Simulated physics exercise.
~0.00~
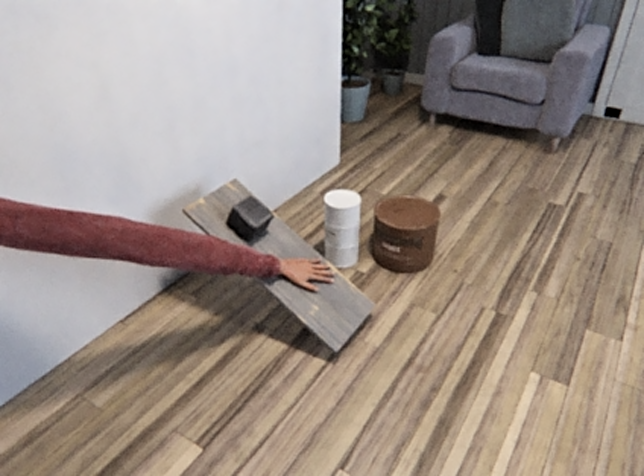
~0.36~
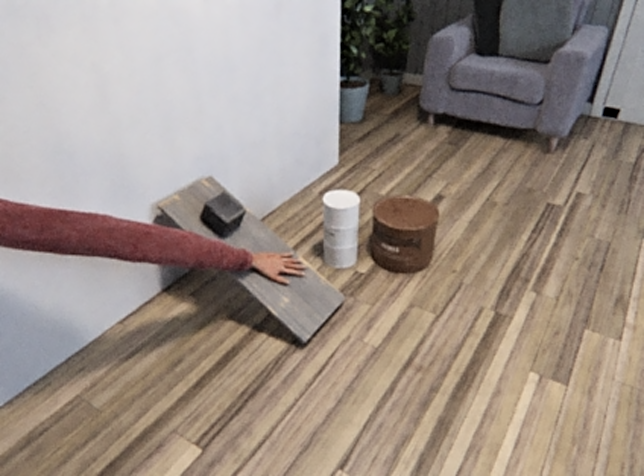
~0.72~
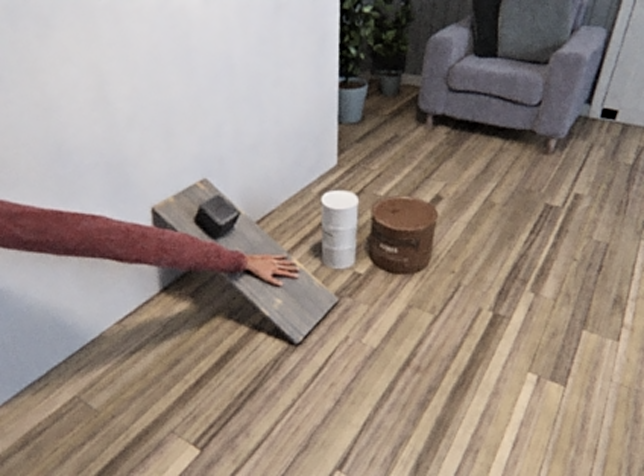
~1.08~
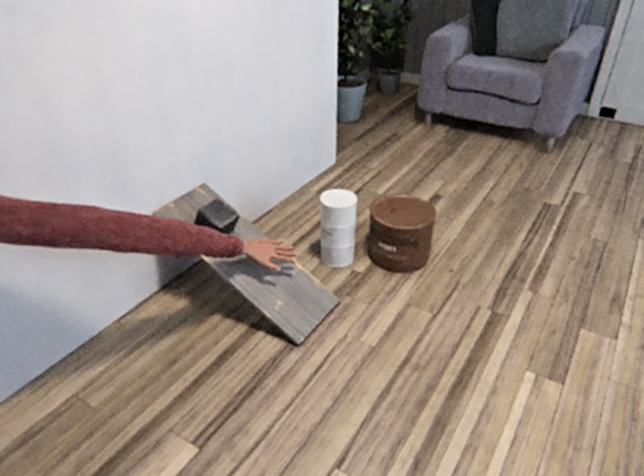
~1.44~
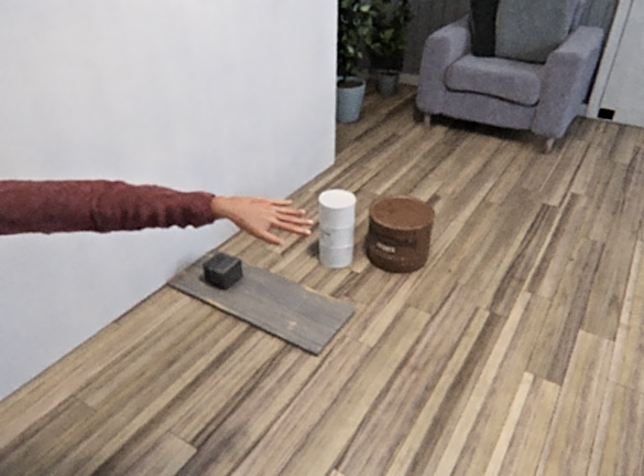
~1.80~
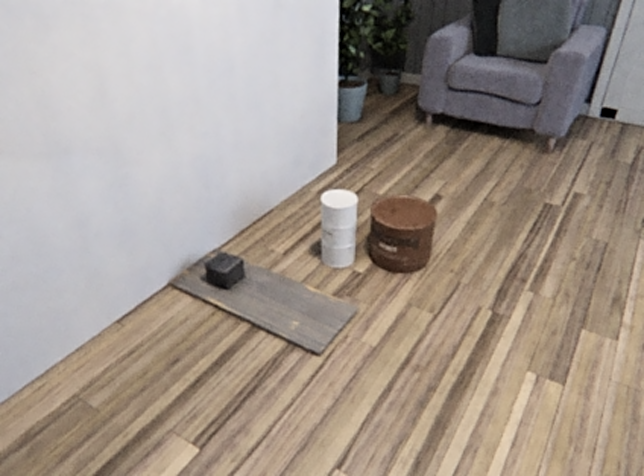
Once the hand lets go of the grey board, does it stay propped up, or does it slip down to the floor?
It slips down to the floor. The board ends up lying flat, with the dark block still on top of it.
